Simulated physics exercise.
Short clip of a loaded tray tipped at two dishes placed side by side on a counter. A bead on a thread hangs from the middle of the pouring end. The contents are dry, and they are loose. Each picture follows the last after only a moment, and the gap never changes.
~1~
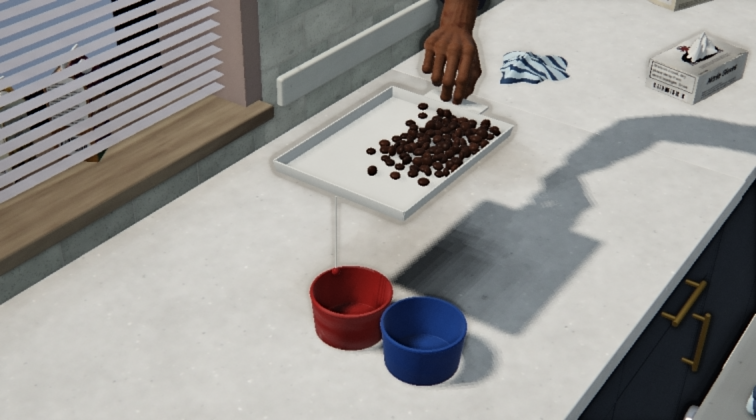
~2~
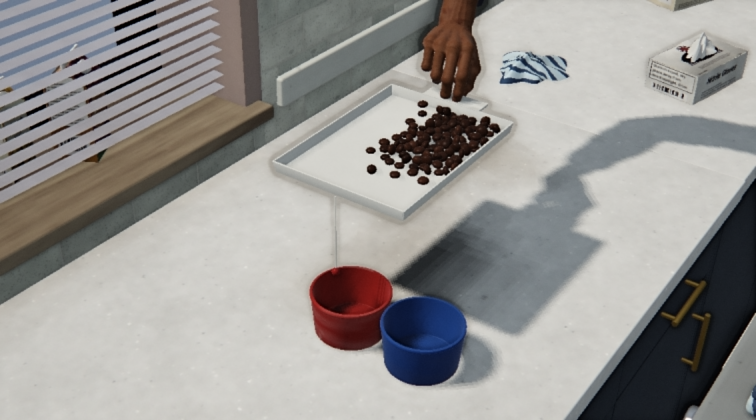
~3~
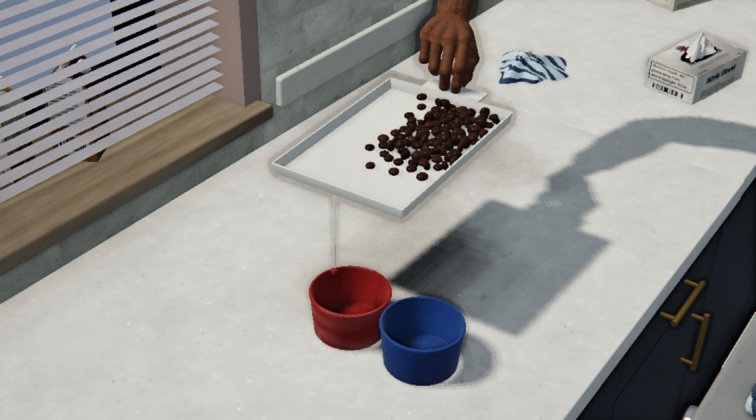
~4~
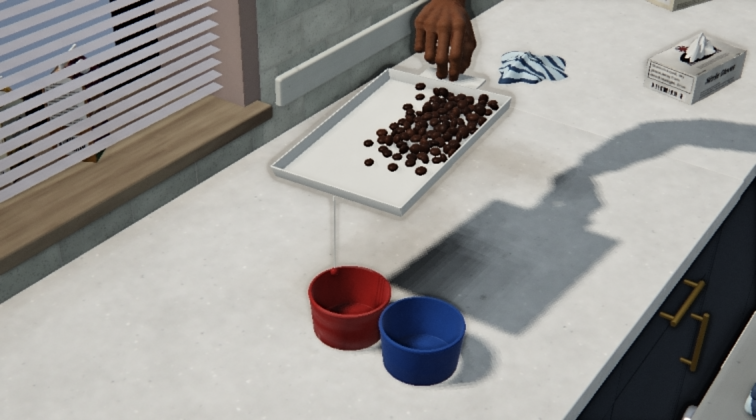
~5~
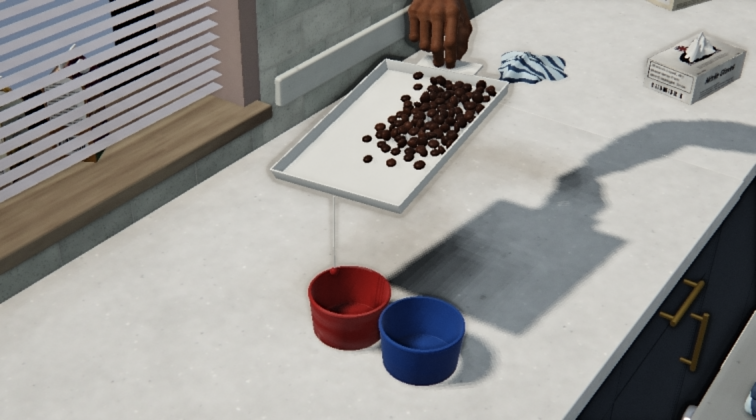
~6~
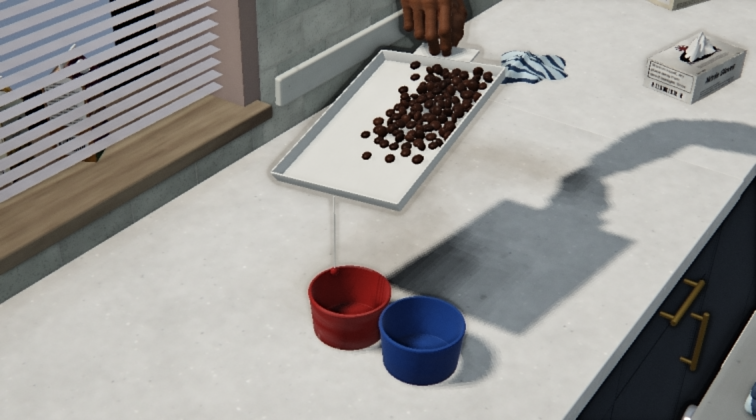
A white tray of dark brown drops was slowly tilted by a hand gripping its far end, its near left corner dipping lowest, above a red dish and a blue one on the counter.
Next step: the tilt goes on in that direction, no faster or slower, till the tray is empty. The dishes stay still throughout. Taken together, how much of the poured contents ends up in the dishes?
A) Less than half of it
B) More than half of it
(A) Less than half of it.
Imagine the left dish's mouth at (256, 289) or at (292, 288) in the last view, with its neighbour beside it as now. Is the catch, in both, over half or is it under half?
Result, first setup: The minor share; second setup: The minor share.
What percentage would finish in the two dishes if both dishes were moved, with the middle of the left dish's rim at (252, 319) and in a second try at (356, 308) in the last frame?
0 %, then 0 %.
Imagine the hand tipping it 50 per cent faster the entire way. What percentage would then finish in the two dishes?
It would be around 0 percent.
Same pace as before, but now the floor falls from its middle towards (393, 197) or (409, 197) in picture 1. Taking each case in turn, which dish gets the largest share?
On the first try it's the right-side dish, on the second the right-side dish.
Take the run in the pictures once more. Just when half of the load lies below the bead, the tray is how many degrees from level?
A tilt of roughly 75°.
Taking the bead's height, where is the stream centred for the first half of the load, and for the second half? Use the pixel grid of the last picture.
Close to (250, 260), then close to (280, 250).
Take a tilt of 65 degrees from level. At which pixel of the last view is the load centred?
Near (291, 178).
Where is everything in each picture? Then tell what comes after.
Corners of the pouring end at (277, 160) and (403, 210), level; middle of the load at (438, 141), flat chocolate drops; left dish at (327, 326); right dish at (400, 361); bead on its thread at (336, 271), in the first frame.
Corners of the pouring end at (276, 161) and (403, 210), level; middle of the load at (438, 139), in the second frame.
Corners of the pouring end at (275, 163) and (402, 208), tipped barely, lowest at the left corner; middle of the load at (437, 133), in the third frame.
Corners of the pouring end at (274, 166) and (400, 206), tipped a little, lowest at the left corner; middle of the load at (434, 122), in the fourth frame.
Corners of the pouring end at (273, 168) and (398, 203), tipped a little, lowest at the left corner; middle of the load at (432, 113), in the fifth frame.
Corners of the pouring end at (273, 171) and (397, 201), tipped clearly, lowest at the left corner; middle of the load at (429, 104); left dish at (326, 326); right dish at (399, 360), in the sixth frame.
Soon, tray tipped steeply; most on the tray; a stray few outside both; about a quarter in the air.
A while on, tray tipped past a quarter turn; a small part on the tray; most outside both; a small part in the air.
Towards the end, tray tipped past a quarter turn; all outside both.
Finally, tray tipped past a quarter turn; none in the right dish; none in the left dish; all outside both.
